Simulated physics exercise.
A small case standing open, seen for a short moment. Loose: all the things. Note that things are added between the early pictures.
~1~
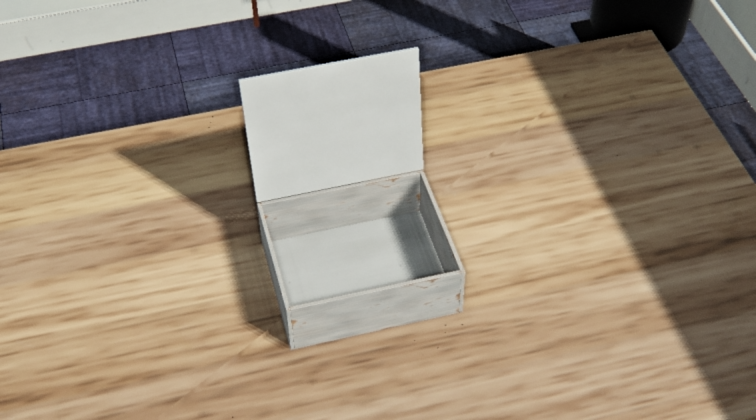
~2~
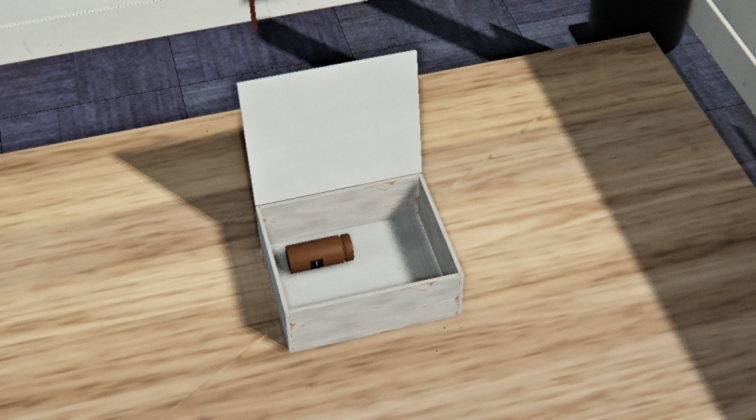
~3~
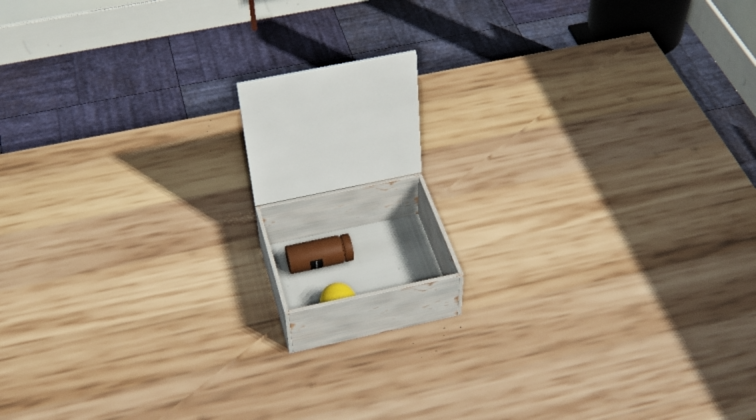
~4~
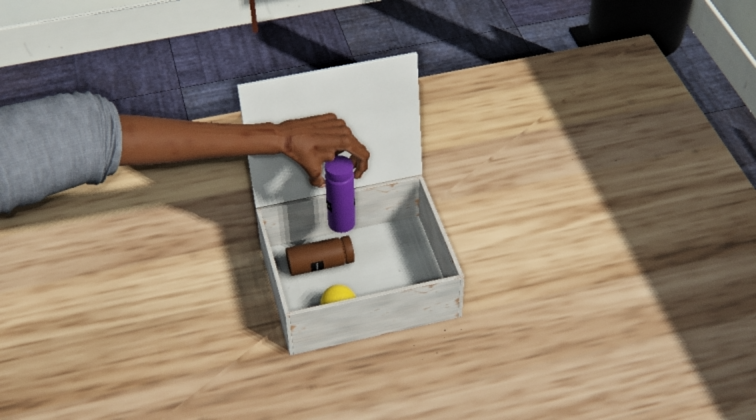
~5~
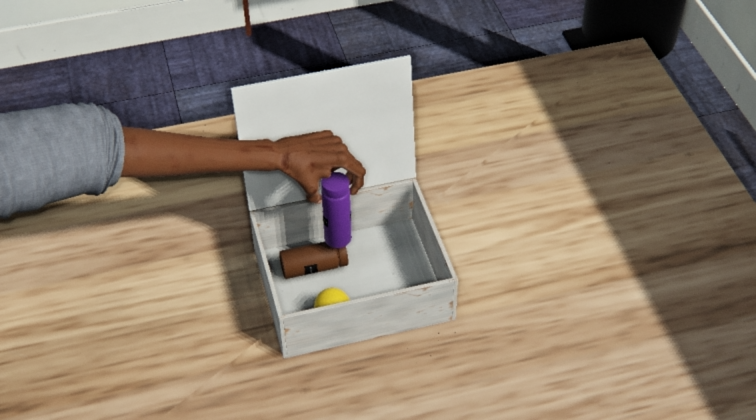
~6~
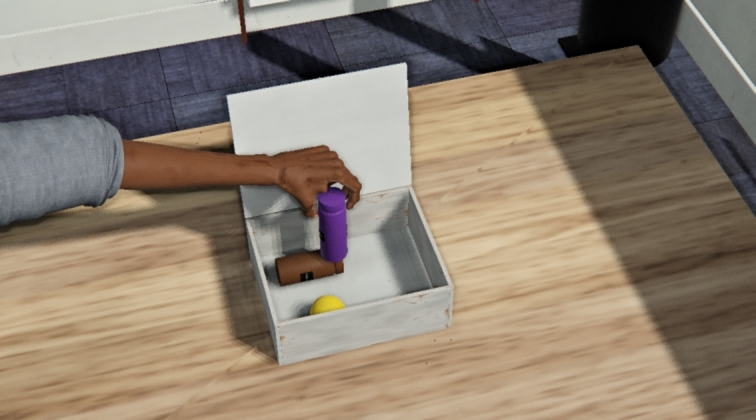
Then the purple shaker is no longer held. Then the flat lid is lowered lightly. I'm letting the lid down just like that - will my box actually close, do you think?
Yes, it will close.
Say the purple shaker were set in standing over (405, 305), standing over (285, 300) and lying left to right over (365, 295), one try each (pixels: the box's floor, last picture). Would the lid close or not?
On the first go it can't shut, on the second it can't shut, and on the third it comes down fully.
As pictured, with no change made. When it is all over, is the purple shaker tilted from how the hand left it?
It ends up leaning.
Then, 0.80 s on from there, lid starting down; purple shaker on its side near (405, 280); yellow lemon shifted a little; brown shaker shifted a little.
Then, 1.70 s on from there, lid 53° above the rim; purple shaker on its side near (417, 276); yellow lemon shifted about its own width; brown shaker shifted about its own width.
In the end, lid shut; toppled in the box, purple shaker; moved from the start, yellow lemon; brown shaker unmoved. At the end, from the last picture's camera, purple shaker near (418, 276).
